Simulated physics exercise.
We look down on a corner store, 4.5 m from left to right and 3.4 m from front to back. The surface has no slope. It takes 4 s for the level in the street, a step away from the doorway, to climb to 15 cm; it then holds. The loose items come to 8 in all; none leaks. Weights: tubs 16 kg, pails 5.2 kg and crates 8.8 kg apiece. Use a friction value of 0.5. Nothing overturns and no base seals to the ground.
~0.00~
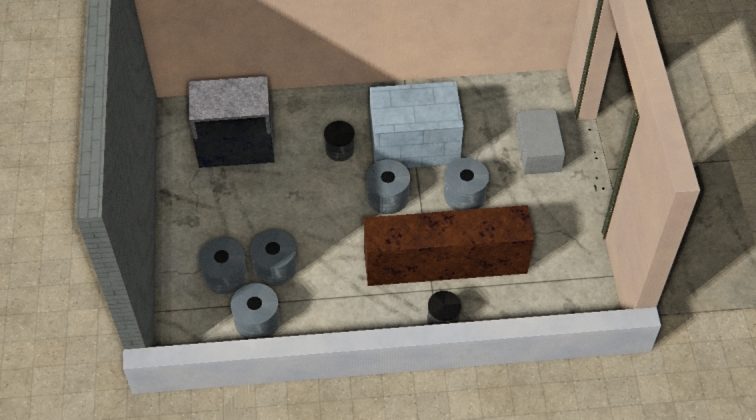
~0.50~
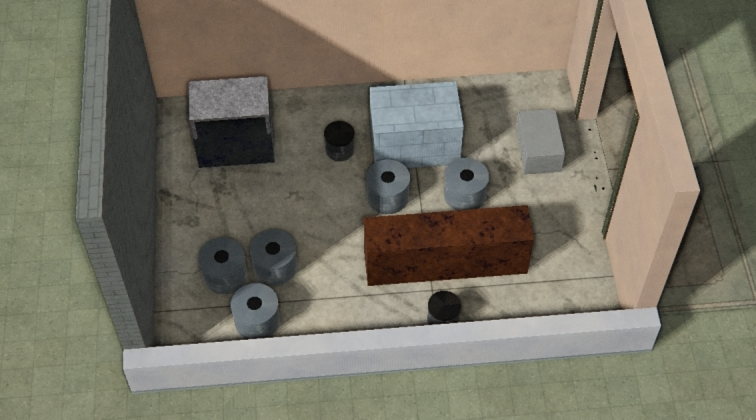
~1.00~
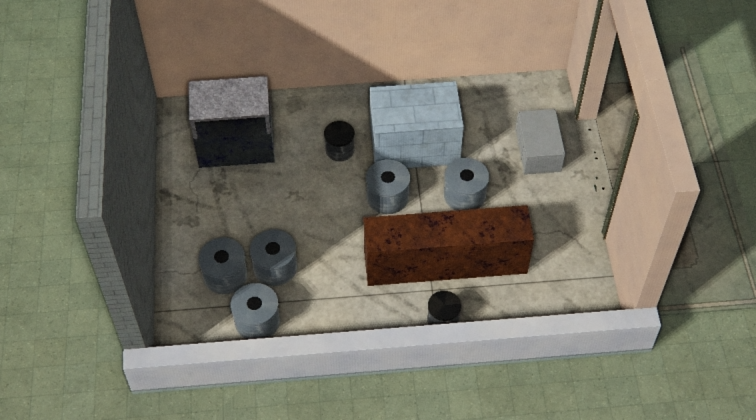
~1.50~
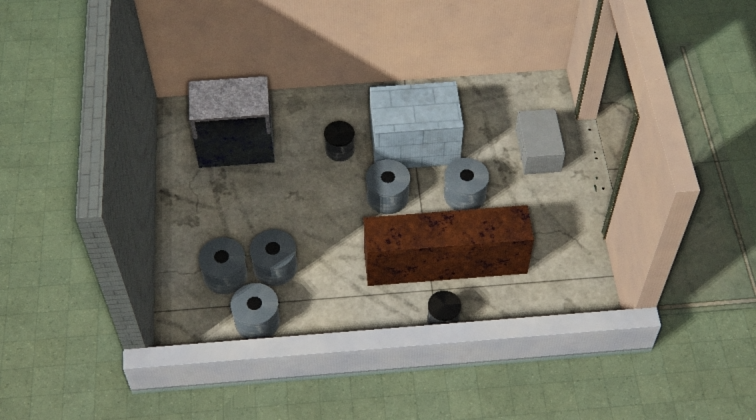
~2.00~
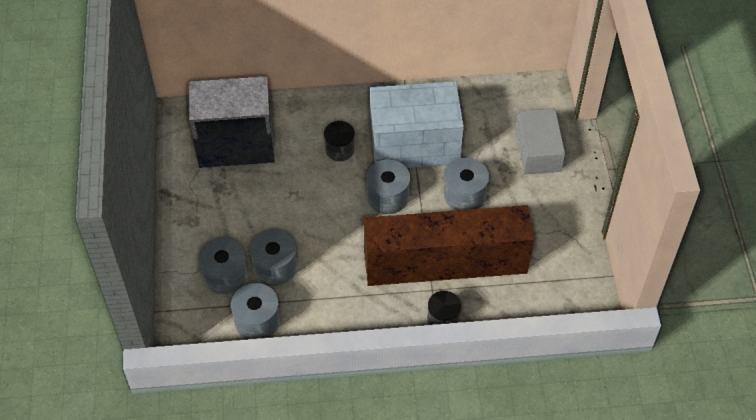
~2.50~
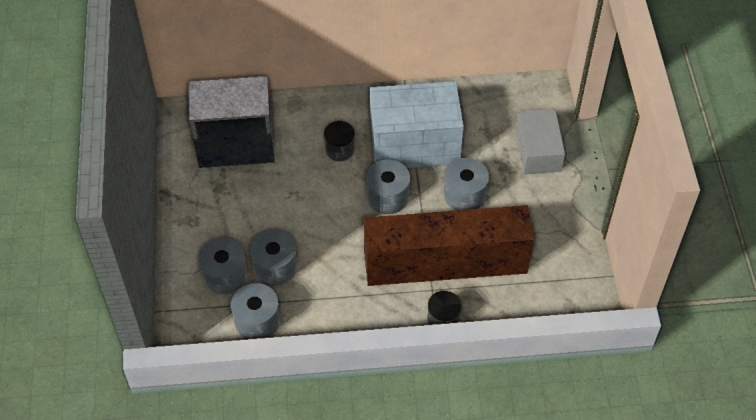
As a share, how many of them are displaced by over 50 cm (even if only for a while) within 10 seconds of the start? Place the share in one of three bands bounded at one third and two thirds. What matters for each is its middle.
The middle of three bands.
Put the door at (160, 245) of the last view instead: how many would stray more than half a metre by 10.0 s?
Count: 1.
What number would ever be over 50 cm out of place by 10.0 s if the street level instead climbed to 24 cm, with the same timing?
In that case the number is 5.
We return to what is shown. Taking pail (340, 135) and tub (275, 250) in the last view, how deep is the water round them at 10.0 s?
Depths: Near 5 cm, then near 2 cm.
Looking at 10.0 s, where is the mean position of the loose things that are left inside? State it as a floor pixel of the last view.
Mean position: Approximately (330, 226).
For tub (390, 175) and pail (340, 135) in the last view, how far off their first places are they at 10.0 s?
They've ended up 80 cm and 40 cm away, in that order.
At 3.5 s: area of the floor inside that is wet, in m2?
About 1.0 m2.
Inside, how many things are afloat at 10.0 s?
1 at that moment.
After 3.5 s 0 of 8 are over 50 cm from their spots; 0 afloat.
After 4.5 s 1 of 8 are over 50 cm from their spots; 0 afloat.
After 7.0 s 2 of 8 are over 50 cm from their spots; 1 afloat.
After 10.0 s 3 of 8 are over 50 cm from their spots, and 3 have been at some point; 1 afloat.
